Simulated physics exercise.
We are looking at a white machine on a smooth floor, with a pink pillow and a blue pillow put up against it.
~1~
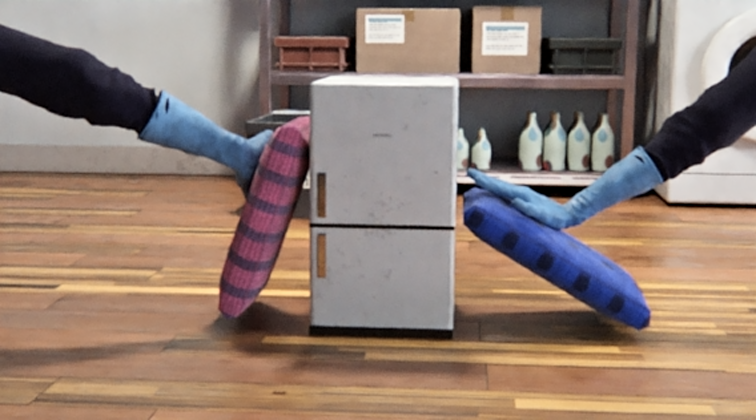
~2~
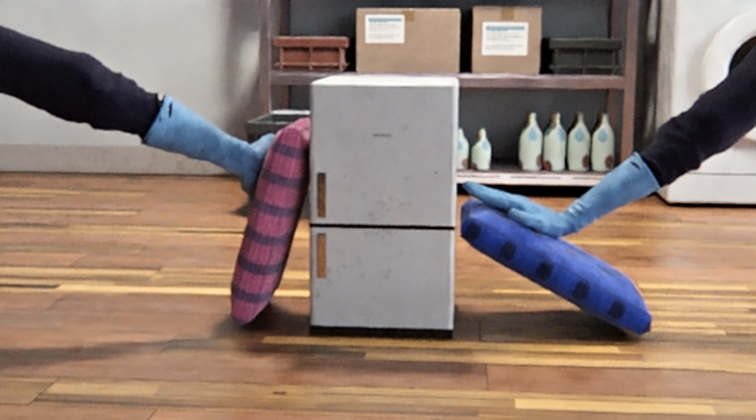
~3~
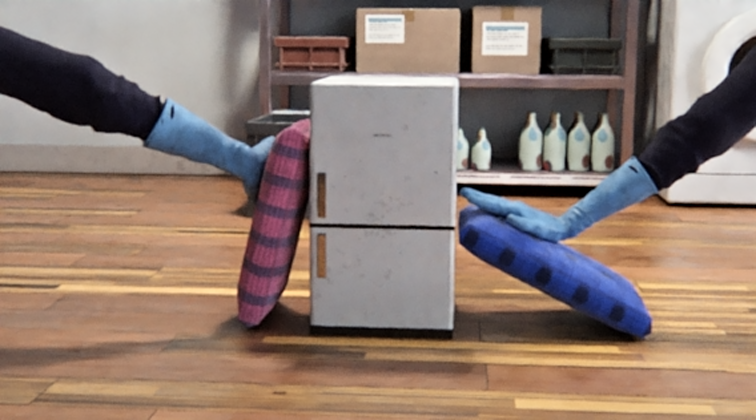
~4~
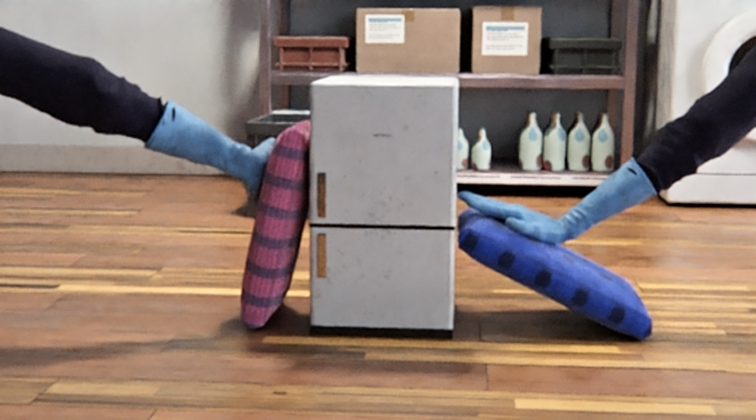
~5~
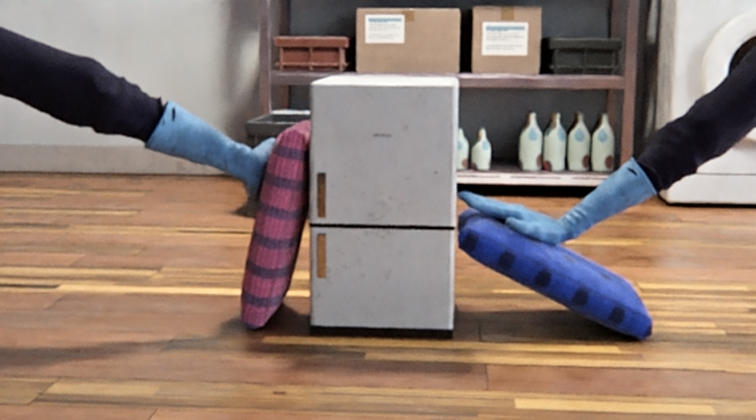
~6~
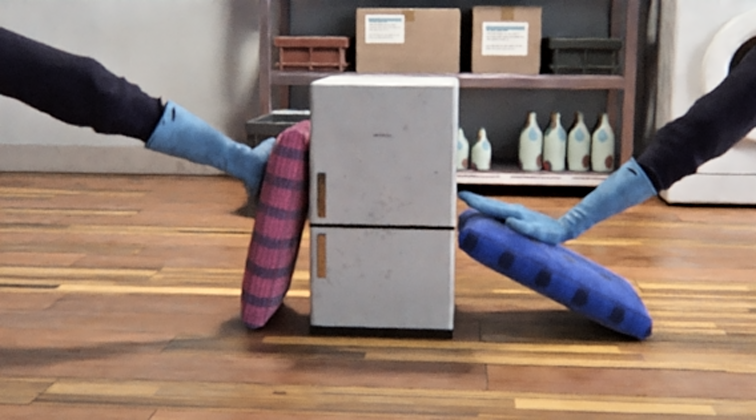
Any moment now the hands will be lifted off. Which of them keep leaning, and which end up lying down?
I would expect this: The pink pillow keeps leaning, the blue pillow ends up lying down.
Then, 0.24 s later than the last view, pink pillow against the side near (284, 224); blue pillow flat on the floor near (558, 298).
Then, 0.46 s later than the last view, pink pillow against the side near (284, 223); blue pillow flat on the floor near (556, 302).
Finally, pink pillow against the side near (284, 223); blue pillow flat on the floor near (556, 303). The pink pillow holds its lean and the blue pillow slides down flat.
